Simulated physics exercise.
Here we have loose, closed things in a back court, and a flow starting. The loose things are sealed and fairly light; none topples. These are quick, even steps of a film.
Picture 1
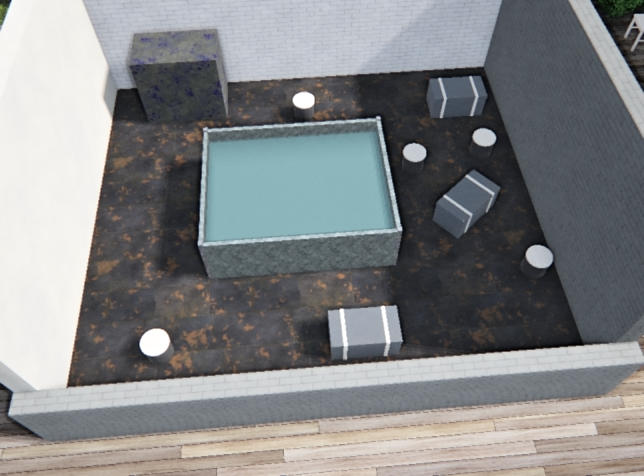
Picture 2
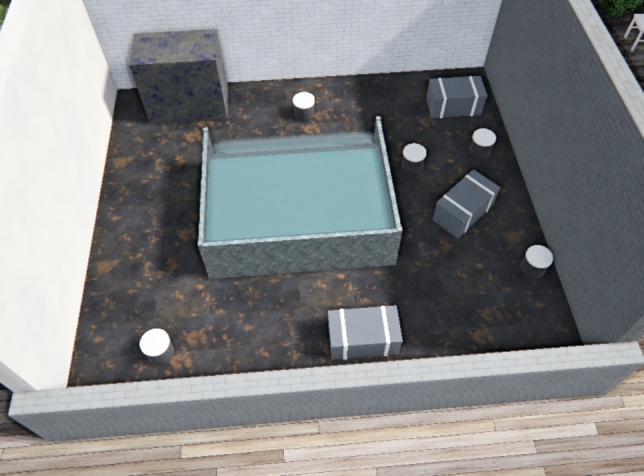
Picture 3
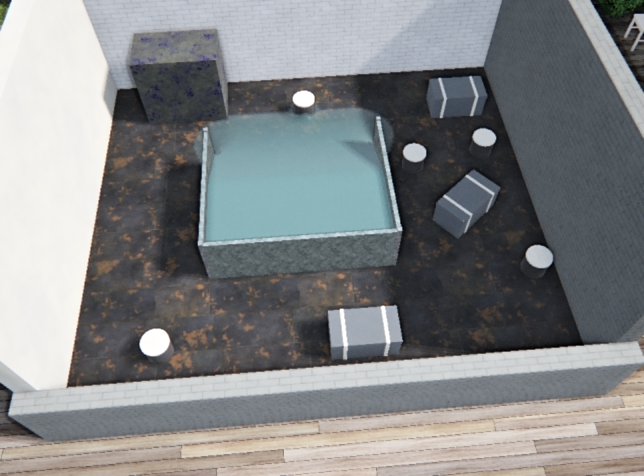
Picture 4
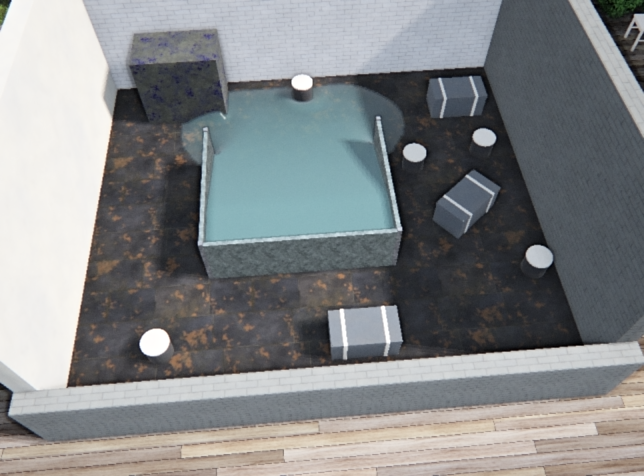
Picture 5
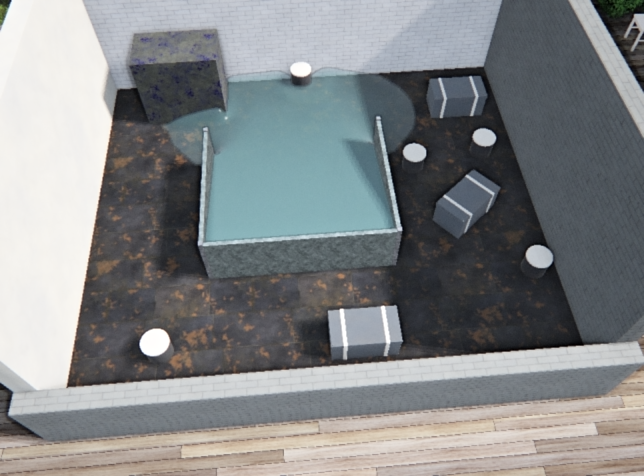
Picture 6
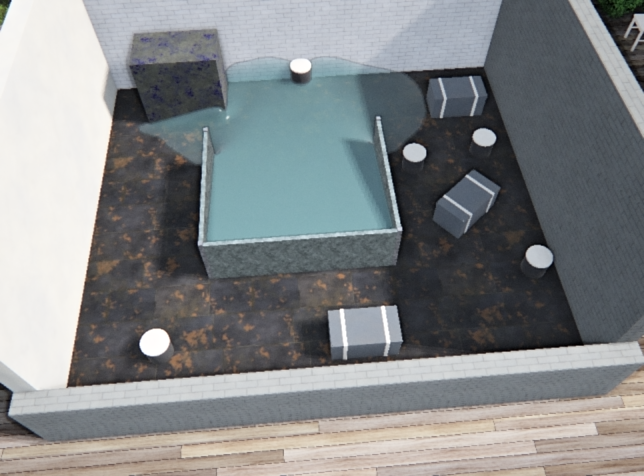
Water pouring from the open back of a raised pool, spreading across a walled court and pushing a small white-topped pail backward.
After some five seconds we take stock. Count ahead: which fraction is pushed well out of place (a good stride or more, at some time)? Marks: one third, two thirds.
Share: Two thirds or above.
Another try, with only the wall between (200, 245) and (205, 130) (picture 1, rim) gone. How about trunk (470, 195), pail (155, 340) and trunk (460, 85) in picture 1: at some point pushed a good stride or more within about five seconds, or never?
One after the other: Less than that, yes, not that far.
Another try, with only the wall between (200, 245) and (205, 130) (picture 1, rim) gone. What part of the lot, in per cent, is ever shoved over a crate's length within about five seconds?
Close to 60 %.
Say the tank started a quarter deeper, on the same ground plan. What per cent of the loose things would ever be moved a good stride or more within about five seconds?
Near 100 in a hundred.
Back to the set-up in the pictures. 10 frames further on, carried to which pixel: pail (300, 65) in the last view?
Roughly at (344, 62).
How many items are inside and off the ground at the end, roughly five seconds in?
The number is 5.
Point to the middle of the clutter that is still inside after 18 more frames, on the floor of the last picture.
Around (417, 243).
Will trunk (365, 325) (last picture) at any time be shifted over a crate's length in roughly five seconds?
Verdict: Short of that.
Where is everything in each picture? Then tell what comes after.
A pail at (304, 100), on the bottom; a trunk at (469, 195) rests on the ground; 0 of 8 have shifted, in the first frame.
A pail at (304, 100), on the bottom; a trunk at (469, 195), on the bottom; 0 of 8 have shifted, in the second frame.
A pail at (304, 98), on the bottom; a trunk at (469, 195), on the bottom; 0 of 8 have shifted, in the third frame.
A pail at (302, 82) rests on the ground, a stride from its start; a trunk at (469, 195) rests on the ground; 1 of 8 have shifted, in the fourth frame.
A pail at (301, 69), on the bottom, a stride from its start; a trunk at (469, 195) rests on the ground; 1 of 8 have shifted, in the fifth frame.
A pail at (300, 65) floats, a stride from its start; a trunk at (469, 195), on the bottom; 1 of 8 have shifted, in the sixth frame.
A moment on, 1 of 8 are well off their spots; 1 afloat.
Next, 1 of 8 are well off their spots; 1 afloat.
Later, 5 of 8 are well off their spots; 3 afloat.
In the end, 7 of 8 are well off their spots, and 7 have been at some point; 5 afloat.
